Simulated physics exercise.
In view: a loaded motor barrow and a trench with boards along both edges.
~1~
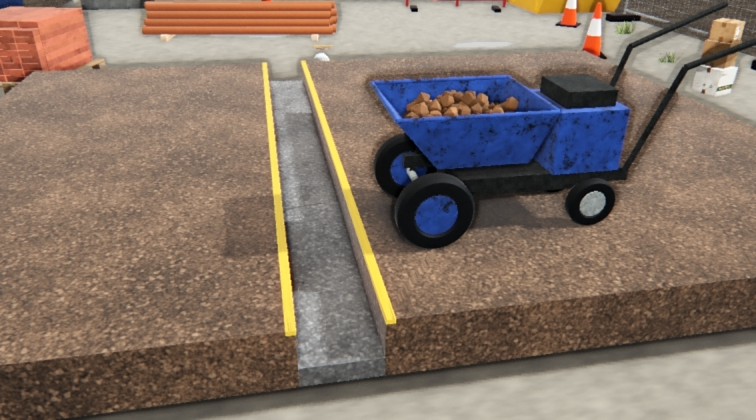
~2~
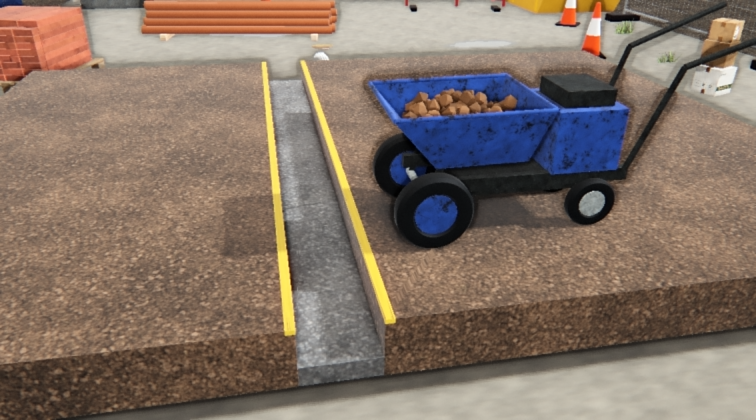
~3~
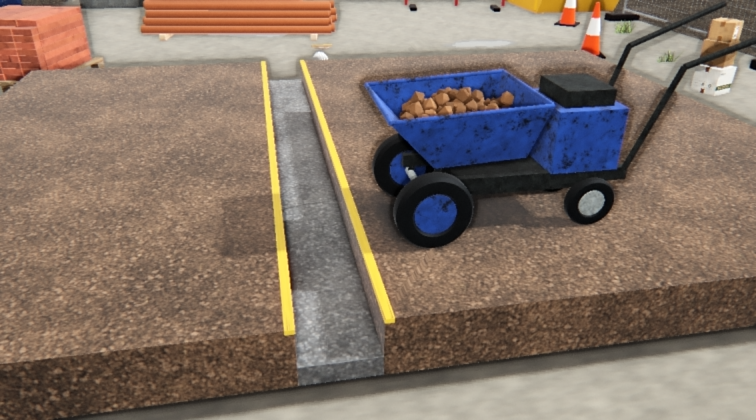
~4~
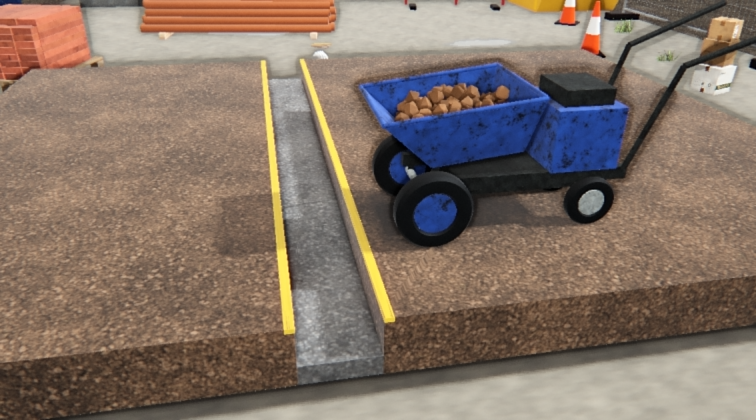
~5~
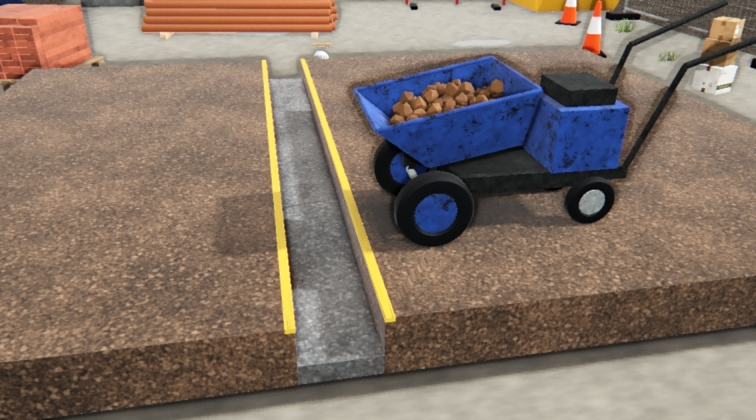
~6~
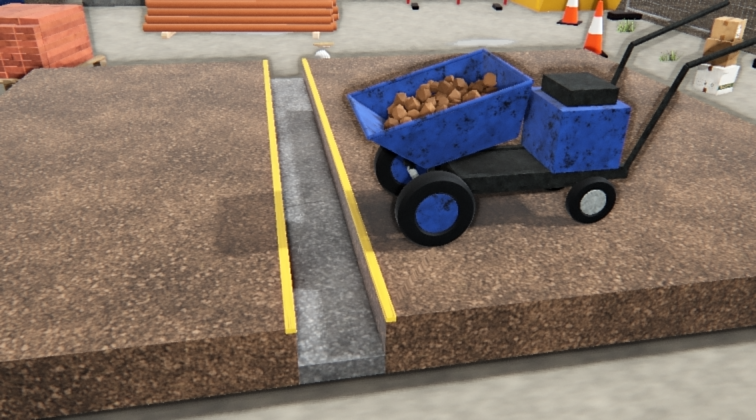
A blue motor barrow loaded with brown clods gradually tilts its skip leftward beside a trench.
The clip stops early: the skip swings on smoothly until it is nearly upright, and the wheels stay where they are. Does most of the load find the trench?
The trench takes over half.
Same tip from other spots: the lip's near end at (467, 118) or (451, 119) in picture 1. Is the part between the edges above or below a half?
At the first place above a half, at the second the larger part.
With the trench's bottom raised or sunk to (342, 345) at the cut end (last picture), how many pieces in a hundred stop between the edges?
Near 70 %.
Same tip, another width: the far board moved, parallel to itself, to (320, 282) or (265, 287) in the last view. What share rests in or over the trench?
About 20 and 100 per cent.
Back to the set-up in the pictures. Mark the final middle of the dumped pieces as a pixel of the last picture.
Around (308, 246).
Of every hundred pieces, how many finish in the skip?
About 0 per cent.
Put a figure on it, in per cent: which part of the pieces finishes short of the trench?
About 0 per cent.
Just after the last frame, skip tipped steeply; every one in the skip.
A moment on, skip tipped right over; the larger part in the skip; roughly a quarter in or heaped over the trench; just a few beyond it; just a few falling.
Further on, skip tipped right over; just a few in the skip; the larger part in or heaped over the trench; roughly a quarter beyond it.
When it is over, skip tipped right over; the larger part in or heaped over the trench; roughly a quarter beyond it.
